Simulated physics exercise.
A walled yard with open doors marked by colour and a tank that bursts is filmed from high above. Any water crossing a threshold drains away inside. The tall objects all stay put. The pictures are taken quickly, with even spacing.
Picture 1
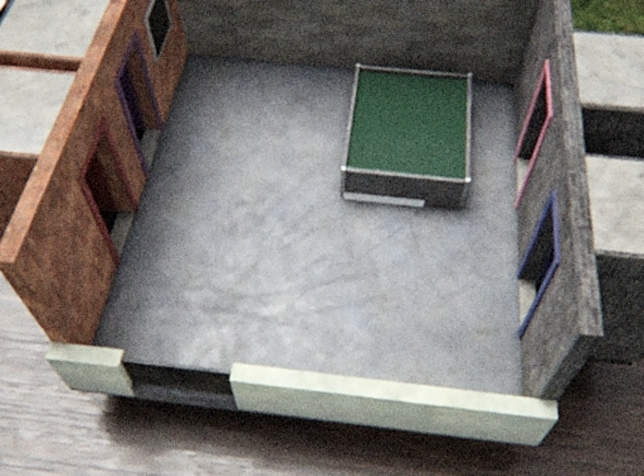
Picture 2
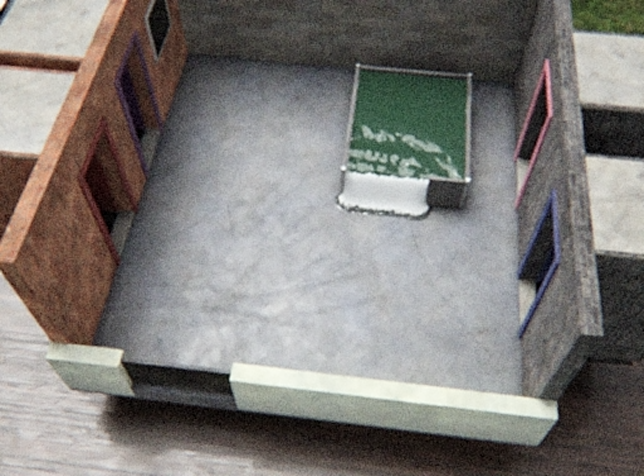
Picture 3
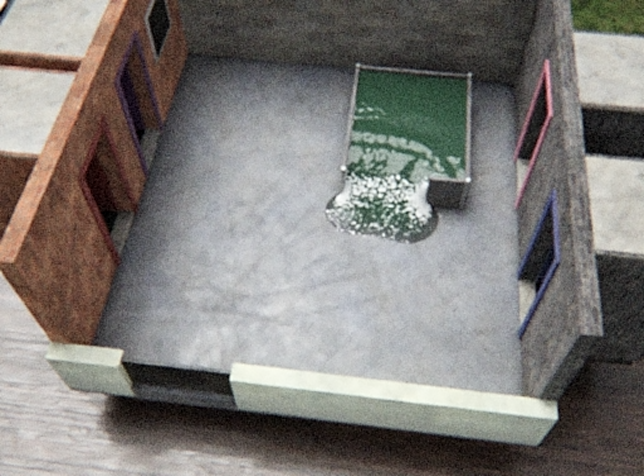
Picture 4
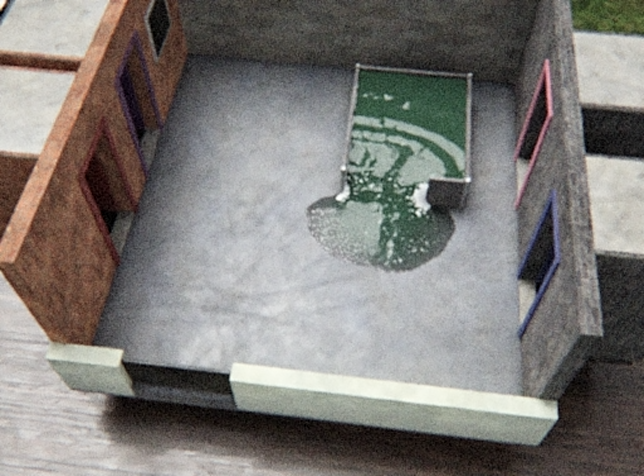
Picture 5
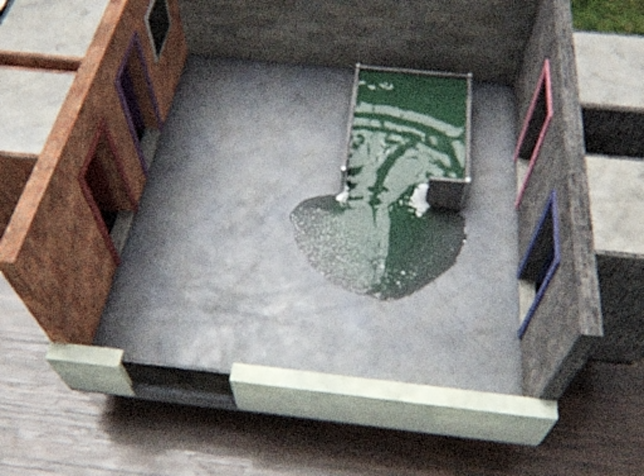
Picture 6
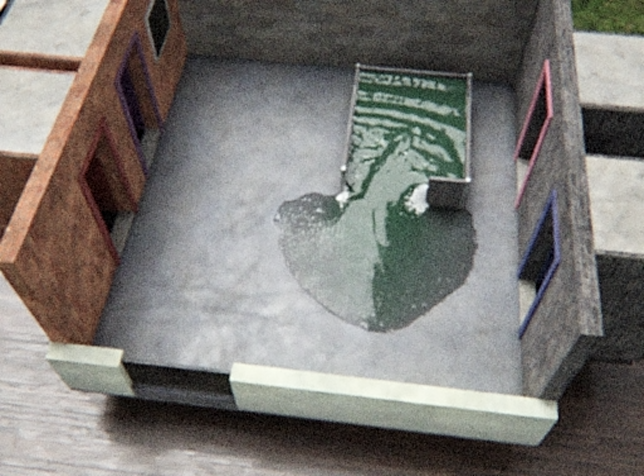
A walled room with a grey floor had a tank of still green water near the back, then water poured out through a gap in its front and spread forward across the floor in a widening puddle.
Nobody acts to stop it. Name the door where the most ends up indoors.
Blue.
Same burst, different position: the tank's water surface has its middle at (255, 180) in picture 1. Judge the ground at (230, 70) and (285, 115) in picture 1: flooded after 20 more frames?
Not wet, not wet.
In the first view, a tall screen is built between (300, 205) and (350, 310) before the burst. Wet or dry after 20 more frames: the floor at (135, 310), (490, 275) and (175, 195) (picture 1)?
The first is still bare, the second soaked, the third still bare.
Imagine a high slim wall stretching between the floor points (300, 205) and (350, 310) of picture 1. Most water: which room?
The blue-painted one.
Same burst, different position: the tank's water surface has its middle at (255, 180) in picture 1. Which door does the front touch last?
Last of all, it's the one in pink.
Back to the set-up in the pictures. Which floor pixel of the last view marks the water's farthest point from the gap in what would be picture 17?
Close to (135, 372), I think.
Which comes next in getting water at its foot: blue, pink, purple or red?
That would be the one in blue.
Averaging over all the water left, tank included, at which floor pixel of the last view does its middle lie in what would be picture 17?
At roughly (385, 222).
A moment on, water covers 30 % of the floor; purple door not reached, blue door not reached, pink door not reached, red door not reached.
Next, water covers 40 % of the floor; purple door not reached, blue door wet at the sill, nothing in, pink door not reached, red door not reached.
Then, water covers 45 % of the floor; purple door not reached, blue door a trickle in, pink door not reached, red door not reached.
Later, water covers 80 % of the floor; purple door wet at the sill, nothing in, blue door some in, pink door wet at the sill, nothing in, red door wet at the sill, nothing in.
In the end, water covers 100 % of the floor; purple door wet at the sill, nothing in, blue door a lot in, pink door wet at the sill, nothing in, red door wet at the sill, nothing in; the blue door has let in the most.
